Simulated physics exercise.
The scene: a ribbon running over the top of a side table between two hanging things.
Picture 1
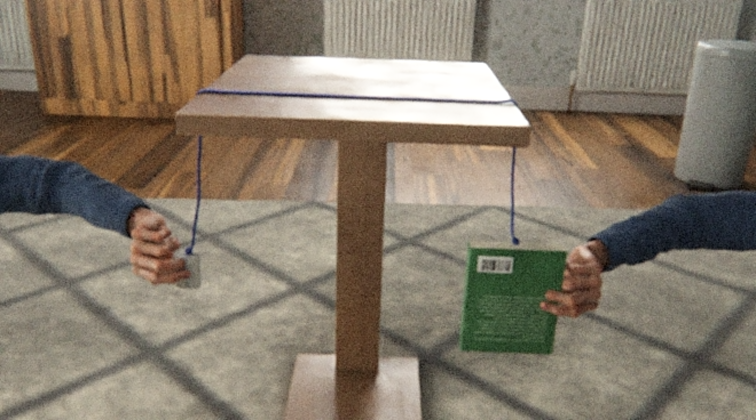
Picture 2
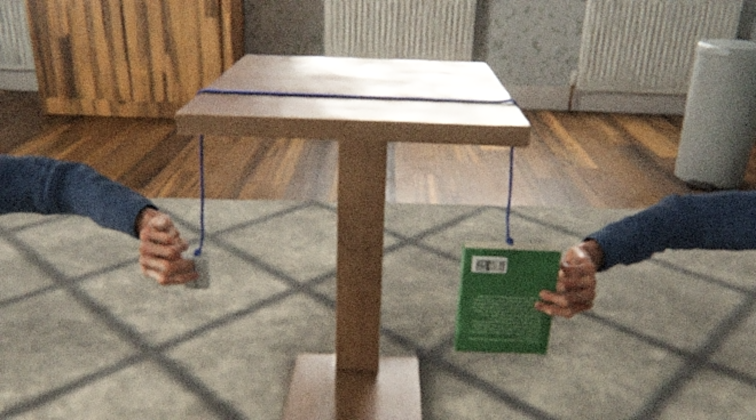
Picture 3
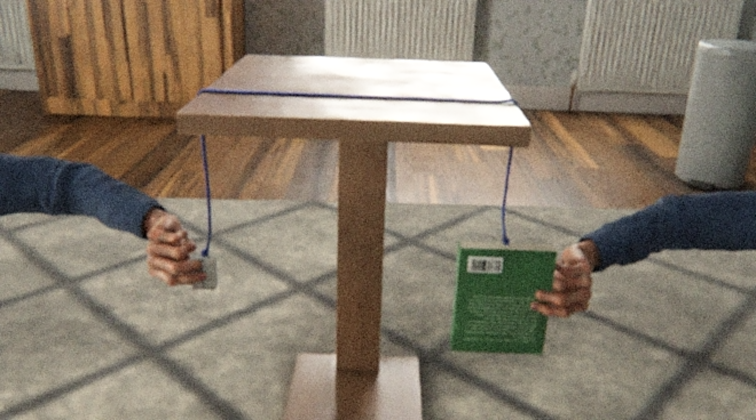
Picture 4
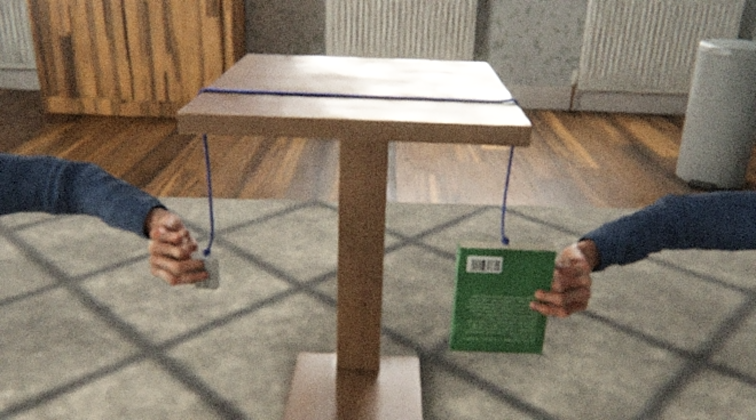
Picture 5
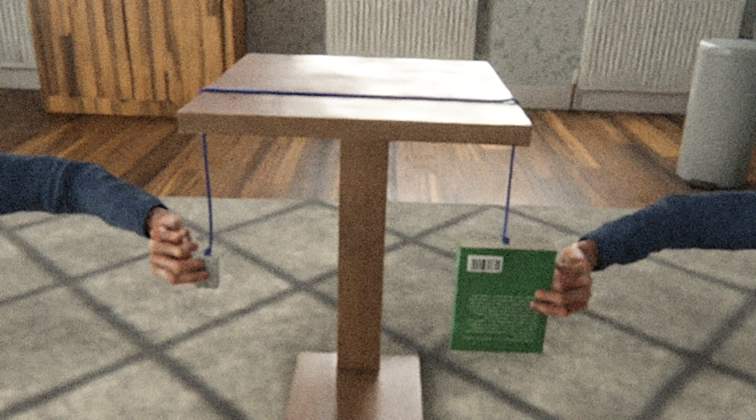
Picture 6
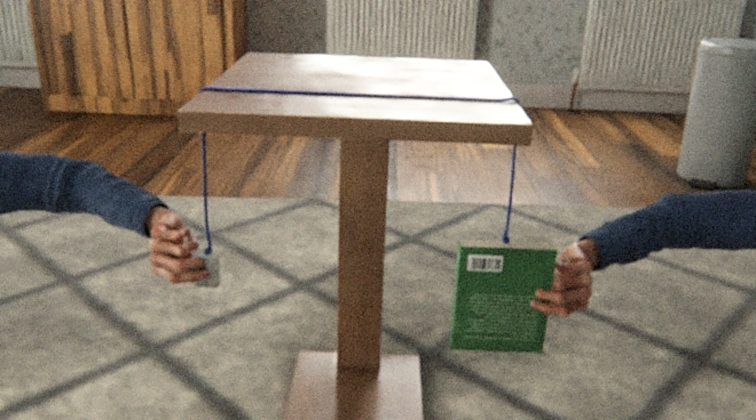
In a room with a wooden floor and a patterned grey rug, seen from the front and slightly above, a wooden side table stands on a single leg. A dark blue ribbon crosses its top, with a small pale box at the left end and a green book at the right, each held by a blue-sleeved hand. Both hands shift slightly inward with them, then stay nearly still, while the camera stays steady.
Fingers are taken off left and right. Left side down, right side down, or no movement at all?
Chances are it ends up displaced to the right.
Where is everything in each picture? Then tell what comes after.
Left matchbox (188, 271); right book (511, 299); ribbon over the top (348, 96), in the first picture.
Left matchbox (197, 272); right book (505, 299), in the second picture.
Left matchbox (204, 272); right book (502, 299), in the third picture.
Left matchbox (206, 272); right book (501, 299), in the fourth picture.
Left matchbox (207, 271); right book (501, 298), in the fifth picture.
Left matchbox (207, 270); right book (502, 298); ribbon over the top (350, 94), in the sixth picture.
Then, 0.36 s after the last picture, left matchbox pulled up onto the top; right book down on the floor.
Then, 0.72 s after the last picture, left matchbox down on the floor; right book down on the floor.
At rest, left matchbox down on the floor; right book down on the floor. The ribbon slides rightwards.
